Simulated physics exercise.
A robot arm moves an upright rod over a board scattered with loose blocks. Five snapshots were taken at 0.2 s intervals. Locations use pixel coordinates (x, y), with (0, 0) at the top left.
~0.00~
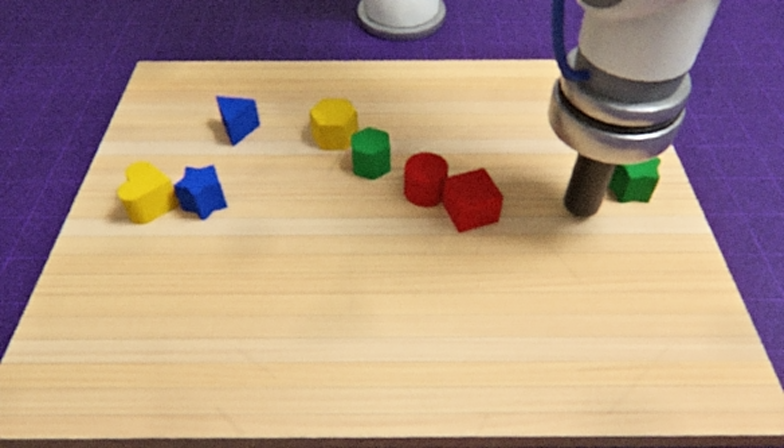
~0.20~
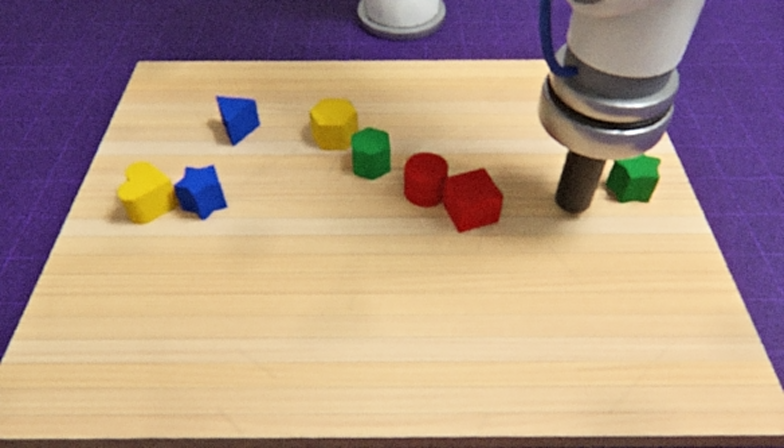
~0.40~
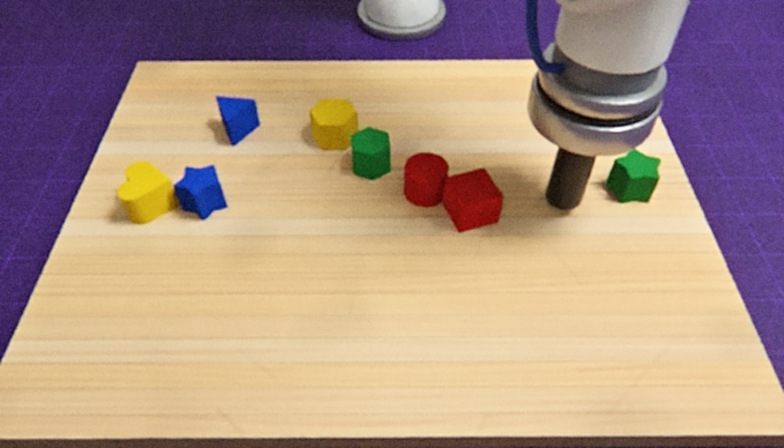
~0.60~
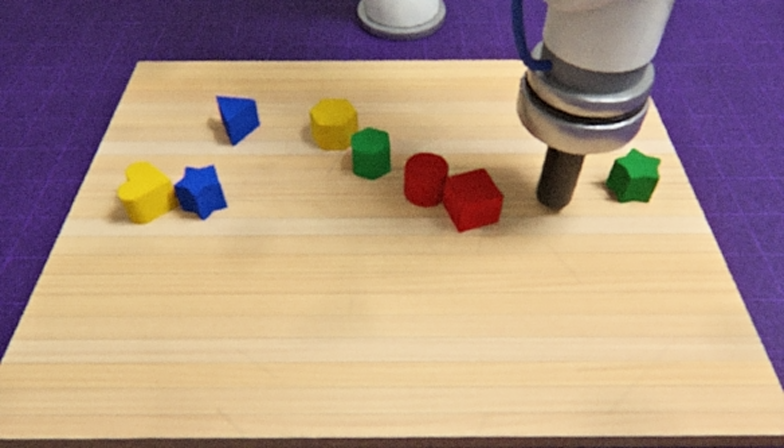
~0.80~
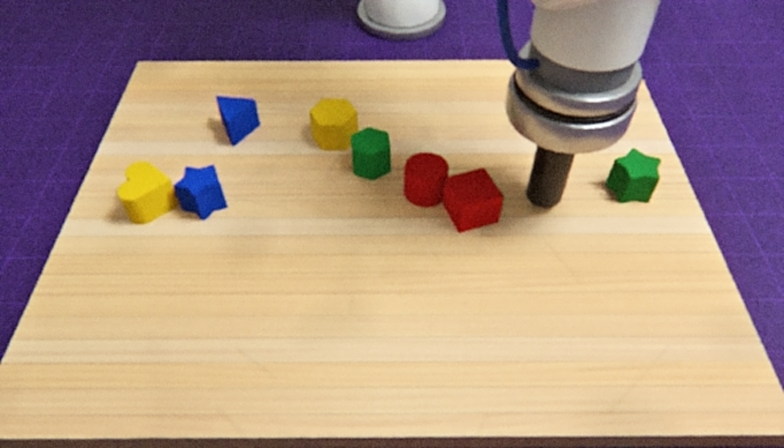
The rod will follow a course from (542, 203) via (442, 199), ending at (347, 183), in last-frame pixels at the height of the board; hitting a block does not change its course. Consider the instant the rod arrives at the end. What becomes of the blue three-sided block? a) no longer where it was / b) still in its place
Choice b: Still in its place.
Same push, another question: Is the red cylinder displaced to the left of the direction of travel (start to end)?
No, that is not how it ends up.
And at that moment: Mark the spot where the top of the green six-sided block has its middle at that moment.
The middle of its top is at (314, 112).
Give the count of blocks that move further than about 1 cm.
At least three of them.
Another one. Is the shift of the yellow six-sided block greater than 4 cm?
Yes, that is what happens.
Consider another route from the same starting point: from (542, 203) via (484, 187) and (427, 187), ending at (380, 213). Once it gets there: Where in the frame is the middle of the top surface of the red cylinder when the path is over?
When the path ends, it will be at (337, 189).
The first path, step by step. One third of the way, rod at (475, 194); red square at (447, 195), turned 20° anticlockwise.
Two thirds of the way, rod at (408, 187); yellow six-sided block at (330, 108); green six-sided block at (353, 130); red cylinder at (377, 152); red square at (427, 204), turned 55° anticlockwise.
At the end, rod at (346, 175); blue three-sided block in place; yellow six-sided block at (314, 87), turned 45° clockwise; green six-sided block at (314, 112), turned 20° clockwise; red cylinder at (322, 137); red square at (427, 204), turned 55° anticlockwise.
